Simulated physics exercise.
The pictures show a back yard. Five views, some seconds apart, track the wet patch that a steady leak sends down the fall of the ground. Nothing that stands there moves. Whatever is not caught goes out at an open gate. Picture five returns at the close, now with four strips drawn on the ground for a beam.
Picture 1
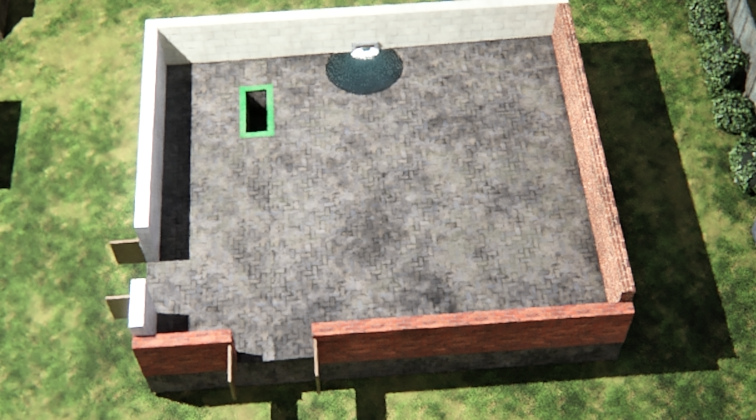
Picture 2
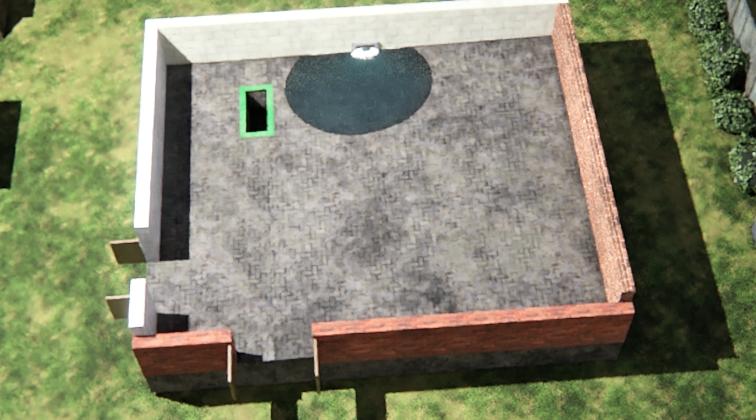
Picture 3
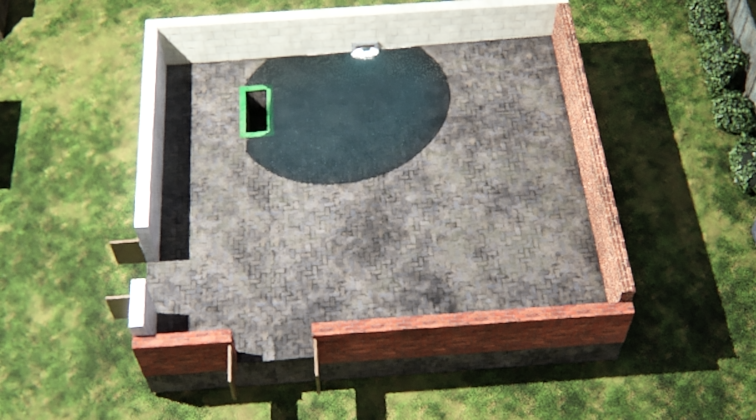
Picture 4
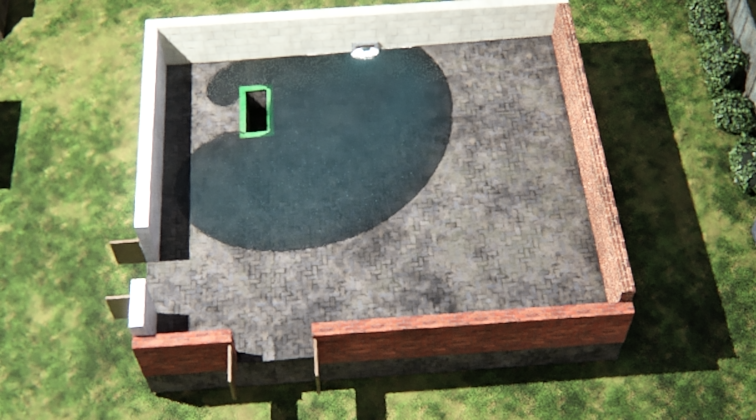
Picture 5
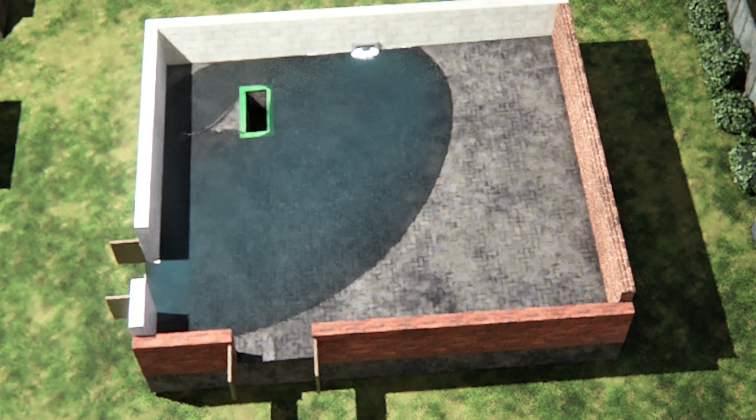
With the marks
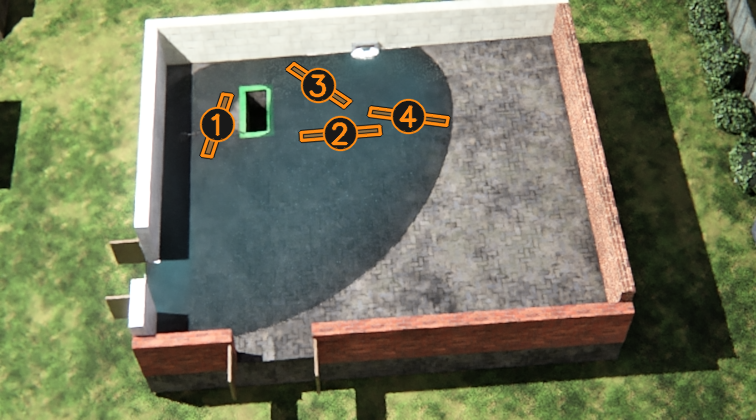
Dark water spreading from an outlet at the back wall across a walled paved yard, surrounding a green-framed drain and reaching the left side.
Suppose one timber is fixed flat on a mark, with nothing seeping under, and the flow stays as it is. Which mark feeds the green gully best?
Use spot 2.
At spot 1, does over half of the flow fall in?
No.
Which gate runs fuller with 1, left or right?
The left gate.
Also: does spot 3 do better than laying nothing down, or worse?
It is worse.
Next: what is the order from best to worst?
2, 4, 1, 3.
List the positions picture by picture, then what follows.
In the first frame, outfall at (365, 46); green gully at (257, 111); open gate at (158, 287); open gate at (275, 348); front seen at (384, 87), 3 % of the ground wet; green gully still dry.
In the second frame, front seen at (365, 132), 10 % of the ground wet; green gully still dry.
In the third frame, front seen at (284, 172), 20 % of the ground wet; green gully taking water.
In the fourth frame, front seen at (189, 218), 34 % of the ground wet; green gully taking water.
In the fifth frame, front seen at (161, 324), 49 % of the ground wet; green gully taking water.
On the marked copy, 1 from (206, 156) to (227, 94); 2 from (301, 136) to (379, 130); 3 from (290, 66) to (347, 104); 4 from (370, 111) to (447, 121).
With 1, about 20 % of the stream goes into the green gully, about 80 % out by the gates.
With 2, about 48 % of the stream goes into the green gully, about 52 % out by the gates.
With 3, about 4 % of the stream goes into the green gully, about 96 % out by the gates.
With 4, about 34 % of the stream goes into the green gully, about 66 % out by the gates.
